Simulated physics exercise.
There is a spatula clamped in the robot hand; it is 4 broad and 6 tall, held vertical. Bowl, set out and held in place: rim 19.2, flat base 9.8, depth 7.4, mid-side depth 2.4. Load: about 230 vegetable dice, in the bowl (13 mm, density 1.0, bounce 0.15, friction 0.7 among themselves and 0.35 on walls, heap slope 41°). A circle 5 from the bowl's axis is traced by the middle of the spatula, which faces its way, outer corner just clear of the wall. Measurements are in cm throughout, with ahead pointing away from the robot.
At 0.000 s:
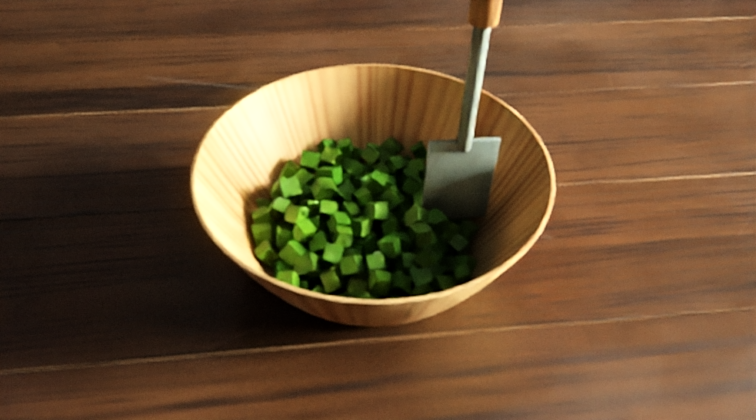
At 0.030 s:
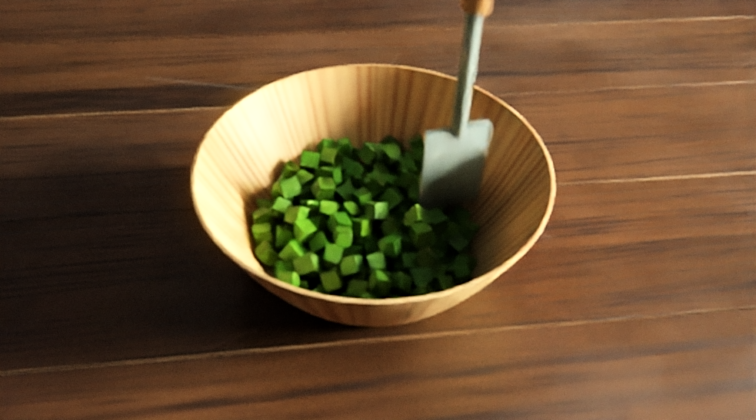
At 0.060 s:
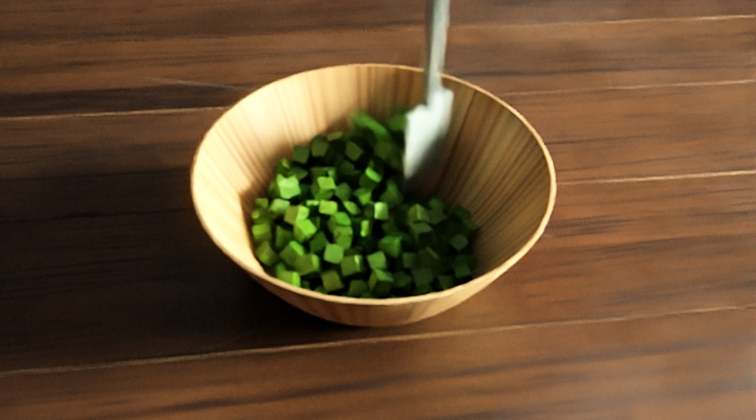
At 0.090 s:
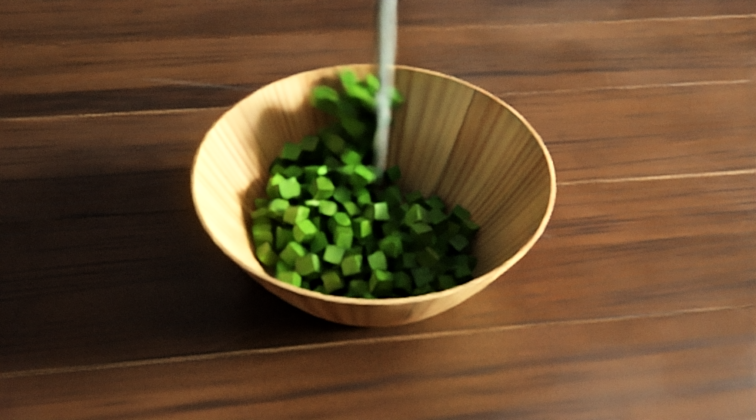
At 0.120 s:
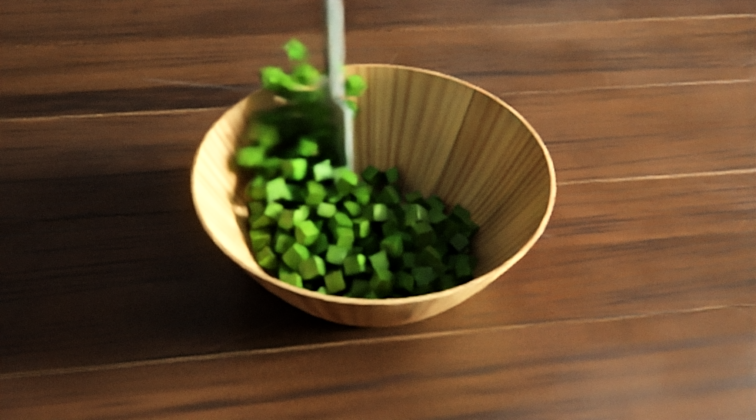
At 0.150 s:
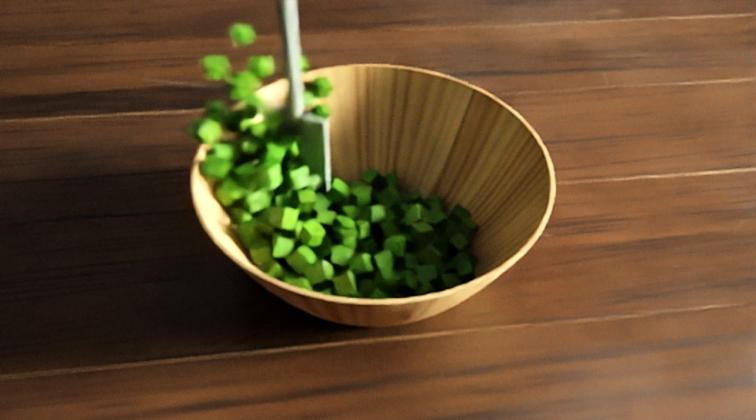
A spatula sweeps leftward around a wooden bowl, pushing green cubes up and over the left rim.
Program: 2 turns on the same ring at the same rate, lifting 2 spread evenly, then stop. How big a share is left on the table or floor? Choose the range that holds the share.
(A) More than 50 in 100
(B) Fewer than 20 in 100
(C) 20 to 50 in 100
C.
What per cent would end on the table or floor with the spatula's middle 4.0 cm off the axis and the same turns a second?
It would be near 35 per cent.
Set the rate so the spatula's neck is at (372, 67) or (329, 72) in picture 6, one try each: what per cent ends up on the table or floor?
Close to 20 and 20 in a hundred.
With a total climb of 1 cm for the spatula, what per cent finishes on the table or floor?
Near 40 in a hundred.
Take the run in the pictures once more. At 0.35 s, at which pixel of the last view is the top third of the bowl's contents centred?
I'd point to somewhere close to (475, 155).
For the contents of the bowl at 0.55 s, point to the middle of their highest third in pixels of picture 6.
Top-third centre at approx. (329, 253).
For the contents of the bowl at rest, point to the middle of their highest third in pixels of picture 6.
Centre, approx.: (385, 229).
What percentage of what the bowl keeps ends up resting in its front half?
Around 55 percent of it.
By 0.35 s, 6° round, highest piece 11 above the table; 186 in the bowl, 17 on the table or floor, 31 in flight or on the tool.
By 0.55 s, 227° round, highest piece 8 above the table; 166 in the bowl, 61 on the table or floor, 7 in flight or on the tool.
By 0.85 s, 0° round, highest piece 5 above the table; 159 in the bowl, 75 on the table or floor.
By 1.55 s, 0° round, highest piece 5 above the table; 159 in the bowl, 75 on the table or floor.
Final count, 159 in the bowl, 75 on the table or floor. That is 32 % on the table or floor.
